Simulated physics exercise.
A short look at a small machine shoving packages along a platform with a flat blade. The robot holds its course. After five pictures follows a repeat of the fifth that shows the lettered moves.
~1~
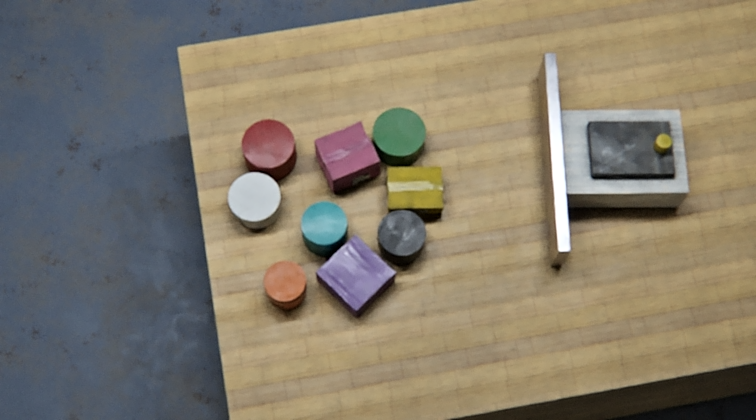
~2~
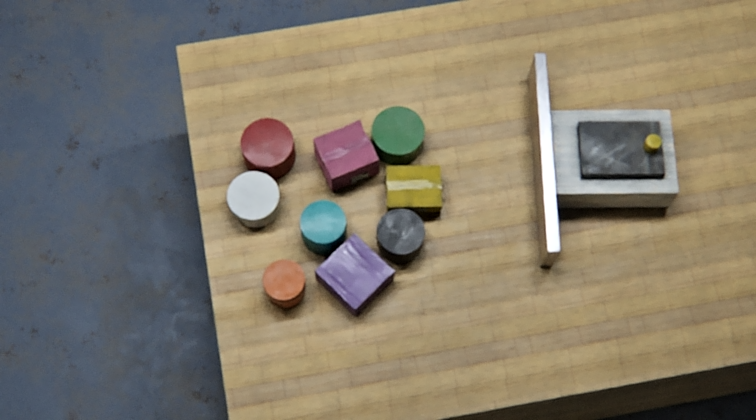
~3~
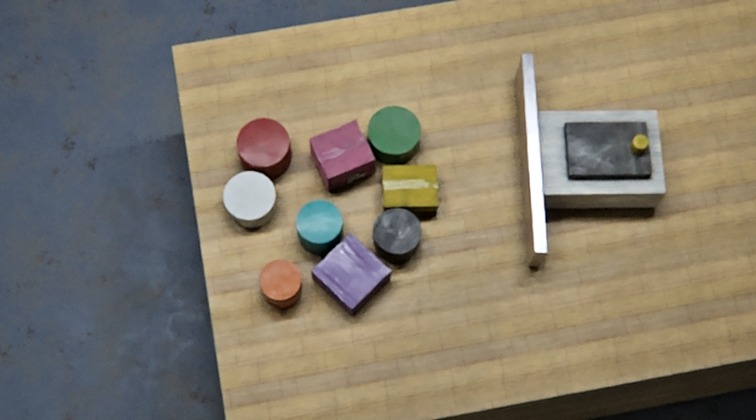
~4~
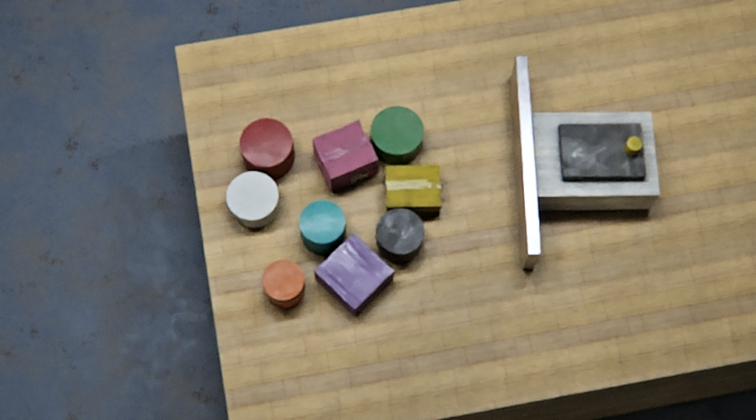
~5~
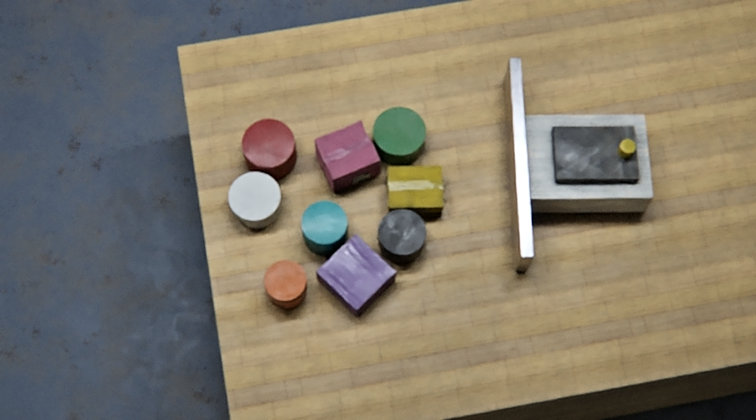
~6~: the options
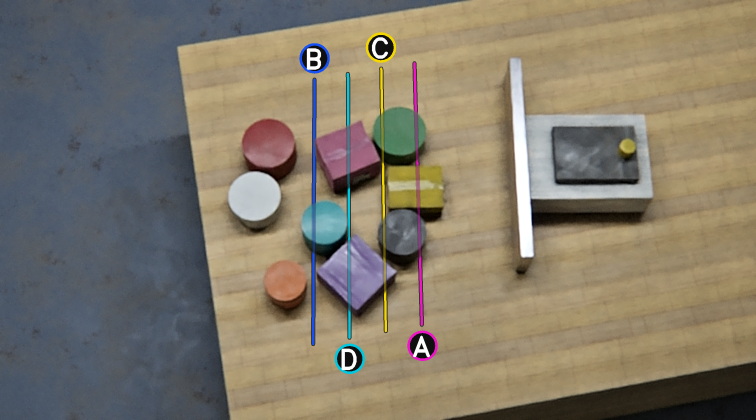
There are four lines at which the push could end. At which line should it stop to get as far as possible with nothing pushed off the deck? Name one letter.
No farther than B.
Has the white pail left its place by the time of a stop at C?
By then, no.
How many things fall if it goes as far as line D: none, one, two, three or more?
By then, none.
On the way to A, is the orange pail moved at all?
No.
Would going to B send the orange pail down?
No.
On the marked copy, A at (418, 189); B at (314, 206); C at (383, 195); D at (349, 200).
Taking B. A third of the way, robot (516, 166); white pail (256, 201); orange pail (286, 285).
Two thirds of the way, robot (442, 179); red canister (248, 147); turquoise canister (298, 241).
When it is over, robot (387, 188); orange pail (234, 294); white pail (223, 212); nothing has fallen.
As for the rest, A is safe but short; C is safe but short; D is safe but short.
